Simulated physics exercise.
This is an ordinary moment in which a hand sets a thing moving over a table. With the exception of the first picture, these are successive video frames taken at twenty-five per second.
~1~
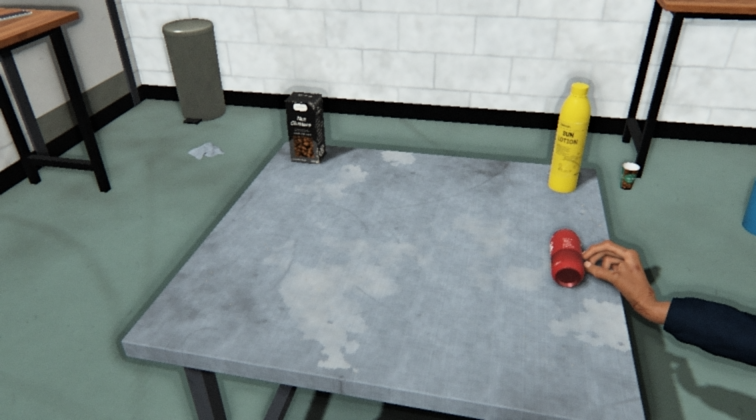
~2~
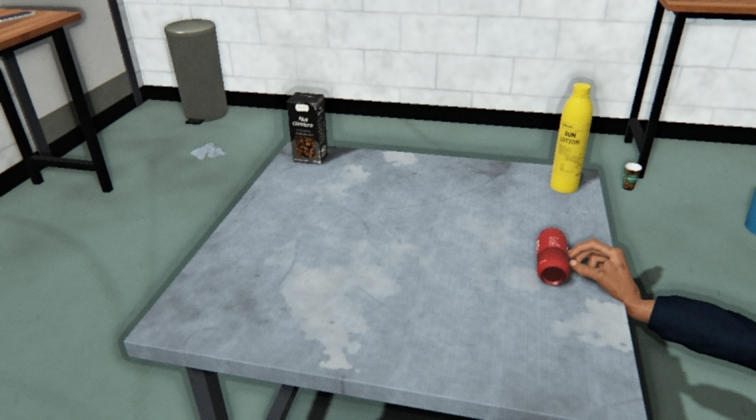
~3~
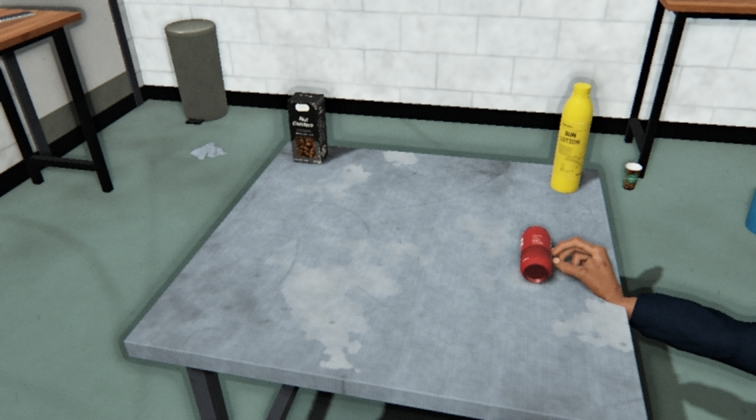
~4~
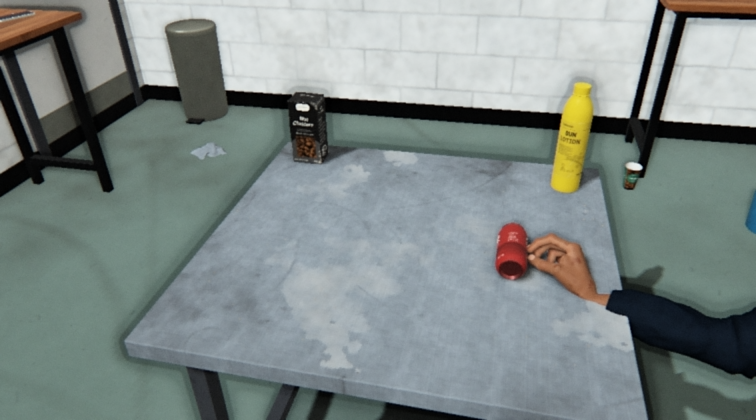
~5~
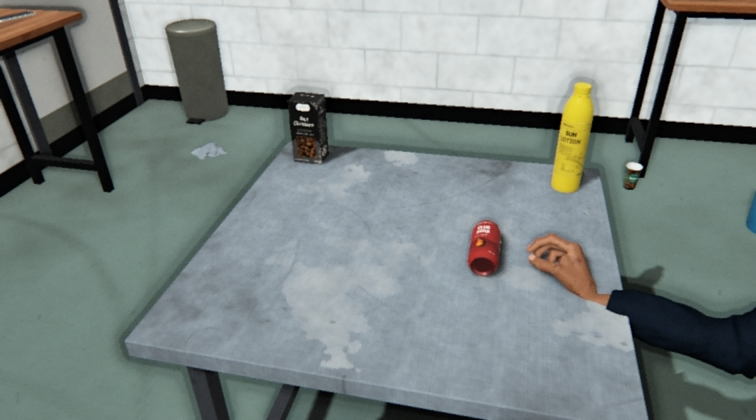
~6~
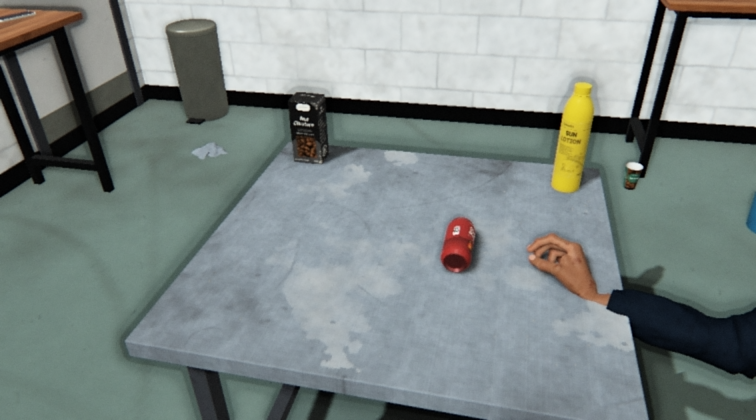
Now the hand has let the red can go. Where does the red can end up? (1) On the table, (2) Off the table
(2) Off the table.
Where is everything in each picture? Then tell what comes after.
In the first picture, under the hand; red can (566, 258).
In the second picture, under the hand; red can (553, 256).
In the third picture, under the hand; red can (536, 254).
In the fourth picture, red can (512, 251).
In the fifth picture, red can (485, 248) displaced about its own width.
In the sixth picture, red can (458, 244) displaced well along.
Then, 0.30 s past the last view, red can displaced well along near (288, 224).
Then, 0.70 s past the last view, red can now off the table.
Finally, off the table, red can.
